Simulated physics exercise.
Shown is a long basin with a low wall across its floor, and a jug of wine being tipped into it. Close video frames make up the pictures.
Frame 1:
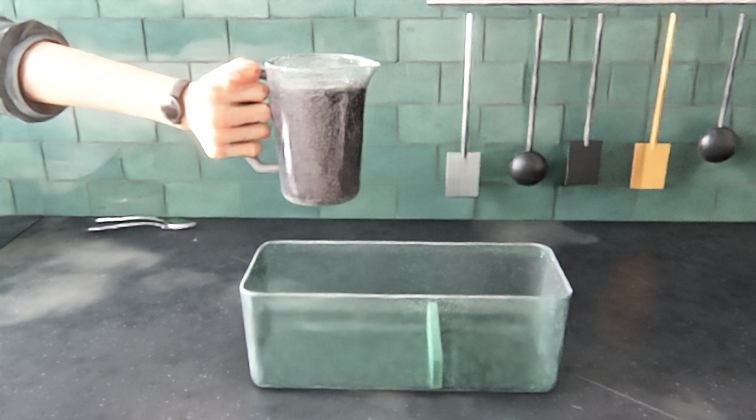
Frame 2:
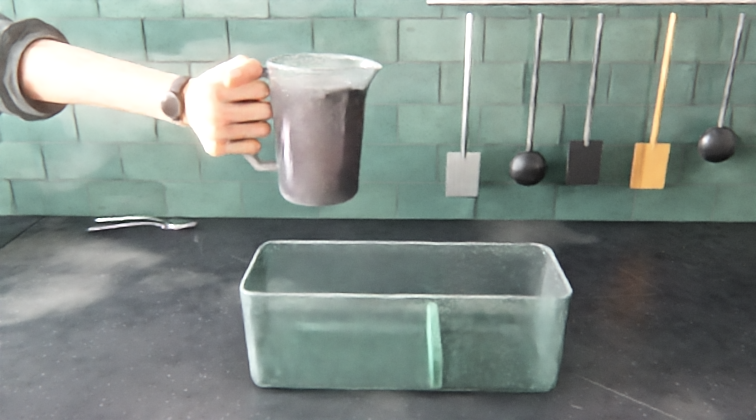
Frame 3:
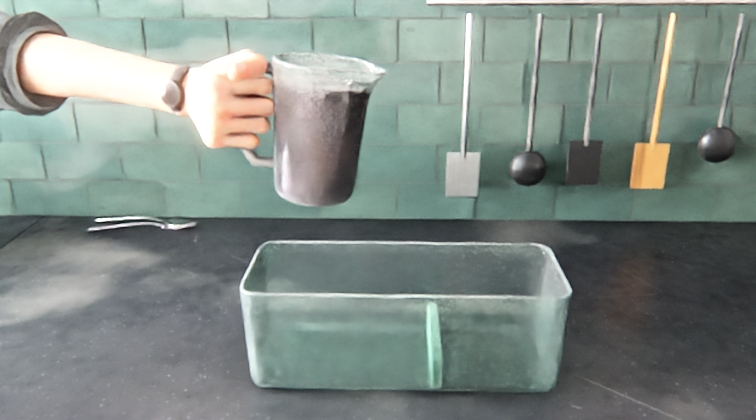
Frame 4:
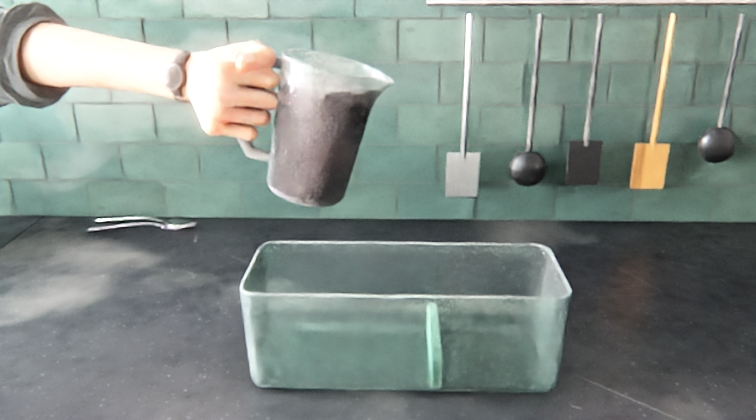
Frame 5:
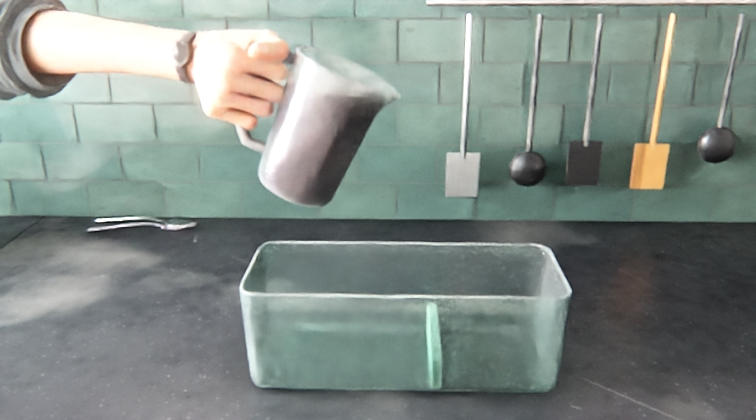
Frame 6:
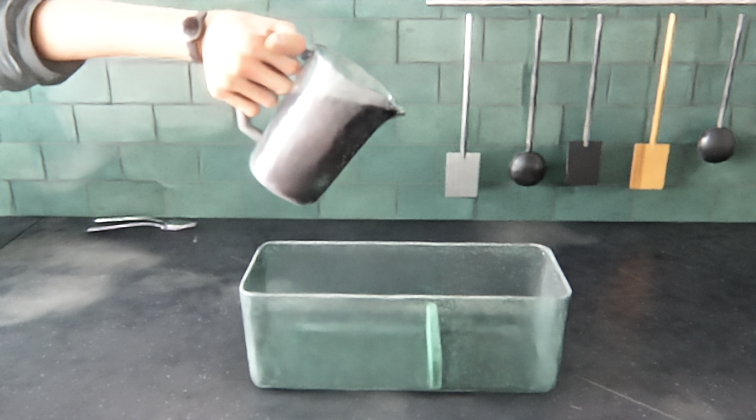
A hand with a dark watch on its wrist holds a clear jug of dark wine at upper left, above a long, empty glass basin with a low green wall across its floor. The basin stands on a black counter before green tiles, hanging utensils and cutlery, seen from the front by a still camera. The hand tilts the jug rightward, slowly then more steeply, and the wine shifts toward the spout.
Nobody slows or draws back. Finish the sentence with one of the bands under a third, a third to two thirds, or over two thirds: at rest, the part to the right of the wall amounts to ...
At rest, the part to the right of the wall amounts to over two thirds.
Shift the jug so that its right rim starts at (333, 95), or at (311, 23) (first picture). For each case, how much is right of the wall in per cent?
It comes to 10 % the first time and 10 % the second.
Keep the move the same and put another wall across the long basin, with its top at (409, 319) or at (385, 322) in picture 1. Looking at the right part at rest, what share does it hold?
Note: Roughly 95 % in case one, 90 % in case two.
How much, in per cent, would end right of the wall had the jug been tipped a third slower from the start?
About 85 per cent.
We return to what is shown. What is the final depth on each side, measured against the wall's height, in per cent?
Roughly 10 percent left, 100 percent right.
A moment on, the jug is tipped right over and 59 per cent is still to pour, 0 is left of the wall and 12 right of it.
Next, the jug is tipped right over and 19 per cent is still to pour, 6 is left of the wall and 52 right of it.
Then the jug is tipped right over and 3 per cent is still to pour, 8 is left of the wall and 81 right of it.
Later the jug is tipped right over and 0 per cent is still to pour, 10 is left of the wall and 86 right of it.
At rest 14 per cent lies left of the wall, 83 right of it and 3 outside.
